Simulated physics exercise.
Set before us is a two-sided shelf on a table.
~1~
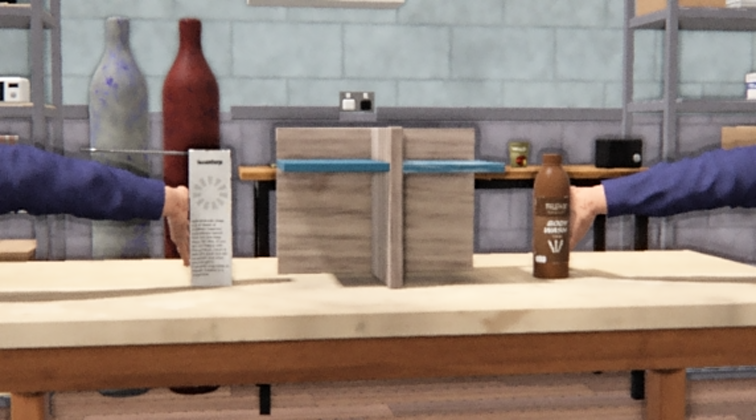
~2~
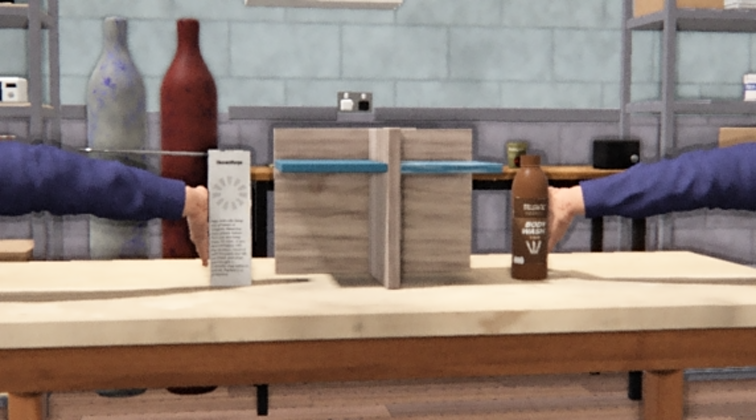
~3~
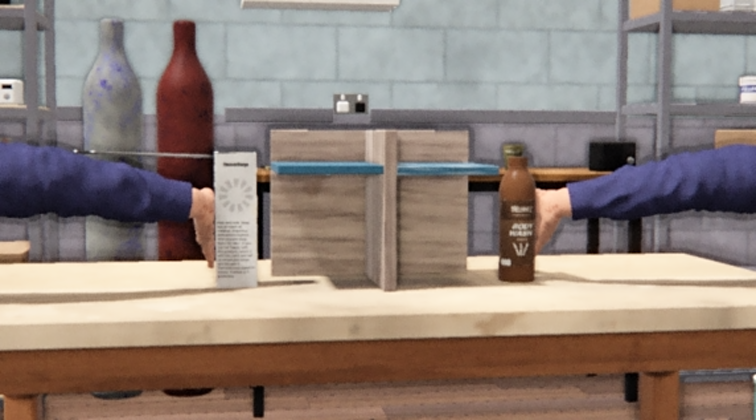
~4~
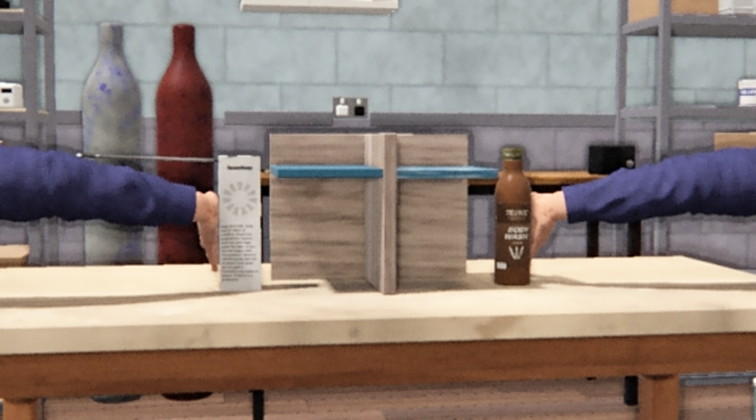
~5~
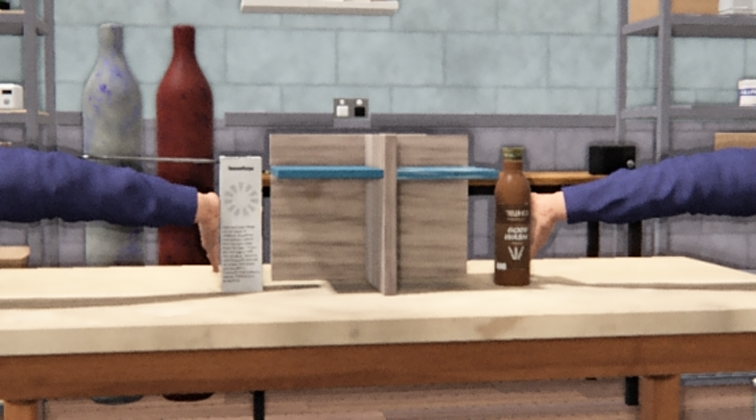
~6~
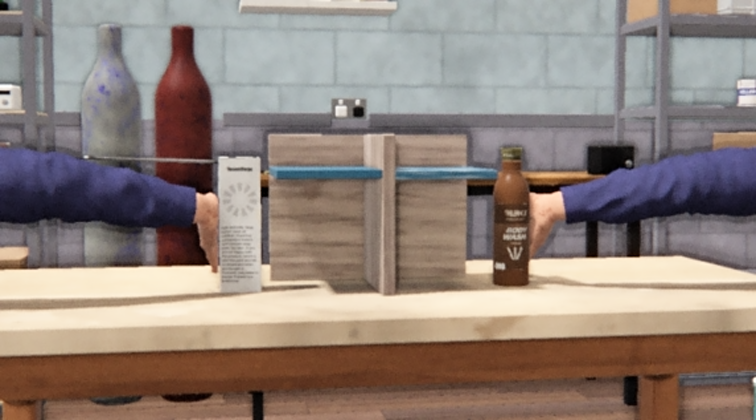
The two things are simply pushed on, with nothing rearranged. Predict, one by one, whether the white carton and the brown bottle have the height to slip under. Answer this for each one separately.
The white carton never gets under; the brown bottle never gets under.
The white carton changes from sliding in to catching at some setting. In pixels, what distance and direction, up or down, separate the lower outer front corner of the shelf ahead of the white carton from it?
Up, by around 20 pixels.
Then, 0.20 s after the last picture, white carton sliding up to the opening near (247, 224); brown bottle sliding up to the opening near (505, 223).
Then, 0.26 s after the last picture, white carton sliding up to the opening near (253, 225); brown bottle sliding up to the opening near (498, 223).
Then, 0.44 s after the last picture, white carton stopped at the opening near (253, 224); brown bottle stopped at the opening near (491, 223).
At rest, the white carton is too tall, near (253, 224); the brown bottle is too tall, near (491, 223).
